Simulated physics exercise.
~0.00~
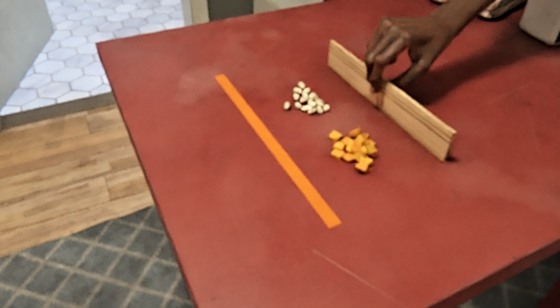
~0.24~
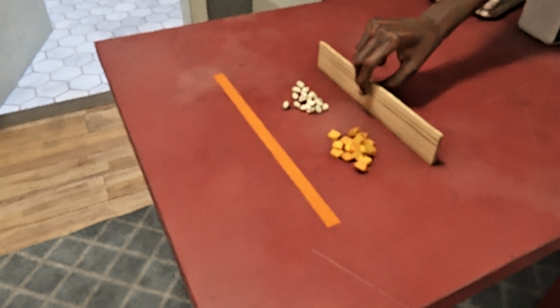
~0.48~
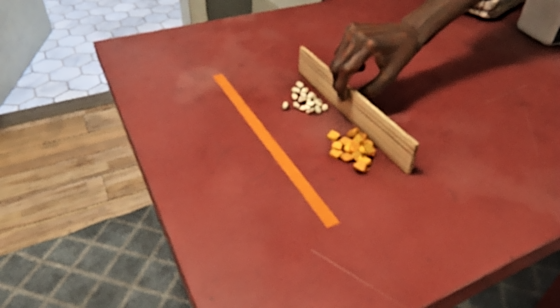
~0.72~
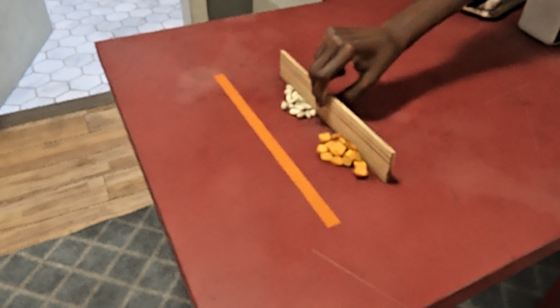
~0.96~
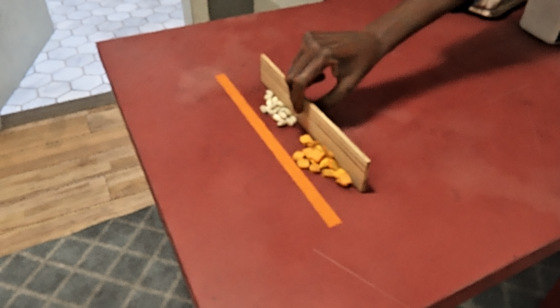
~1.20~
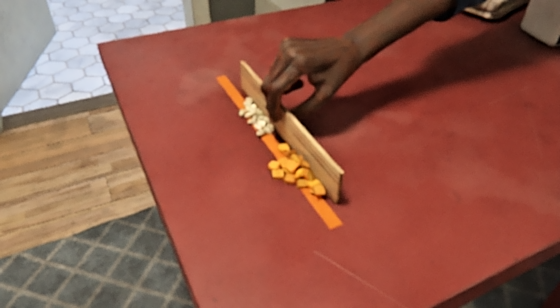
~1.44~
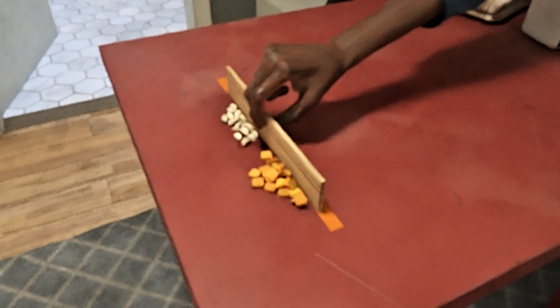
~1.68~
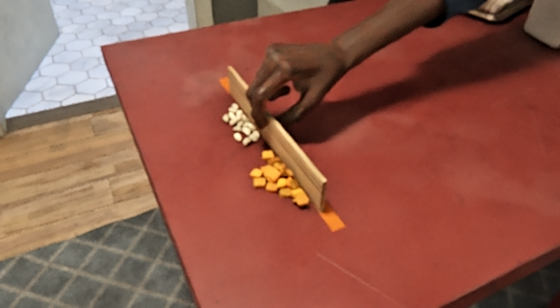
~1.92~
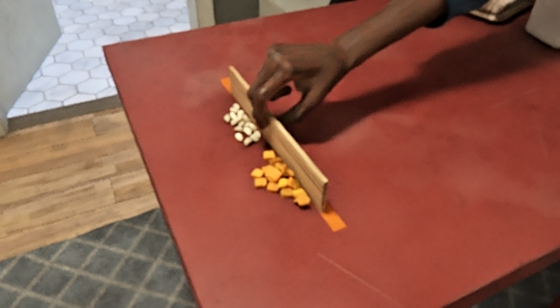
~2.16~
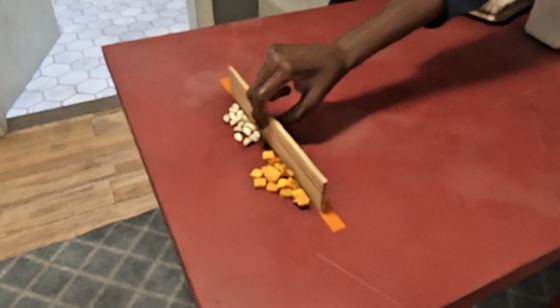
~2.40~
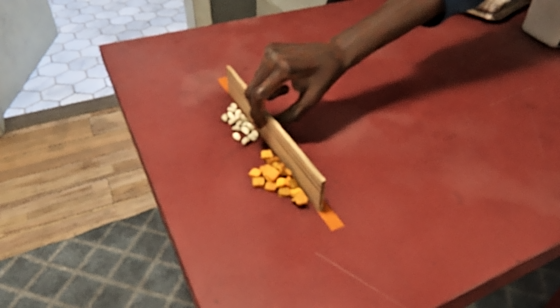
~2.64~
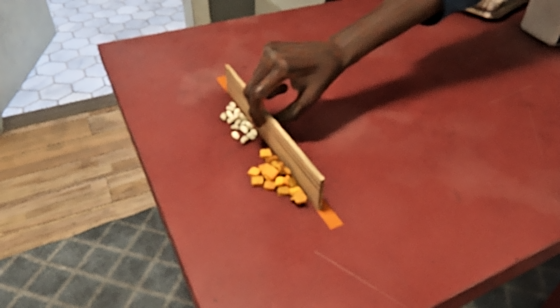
A hand slides a wooden strip left, pushing white and orange bits past orange tape, then stops there.
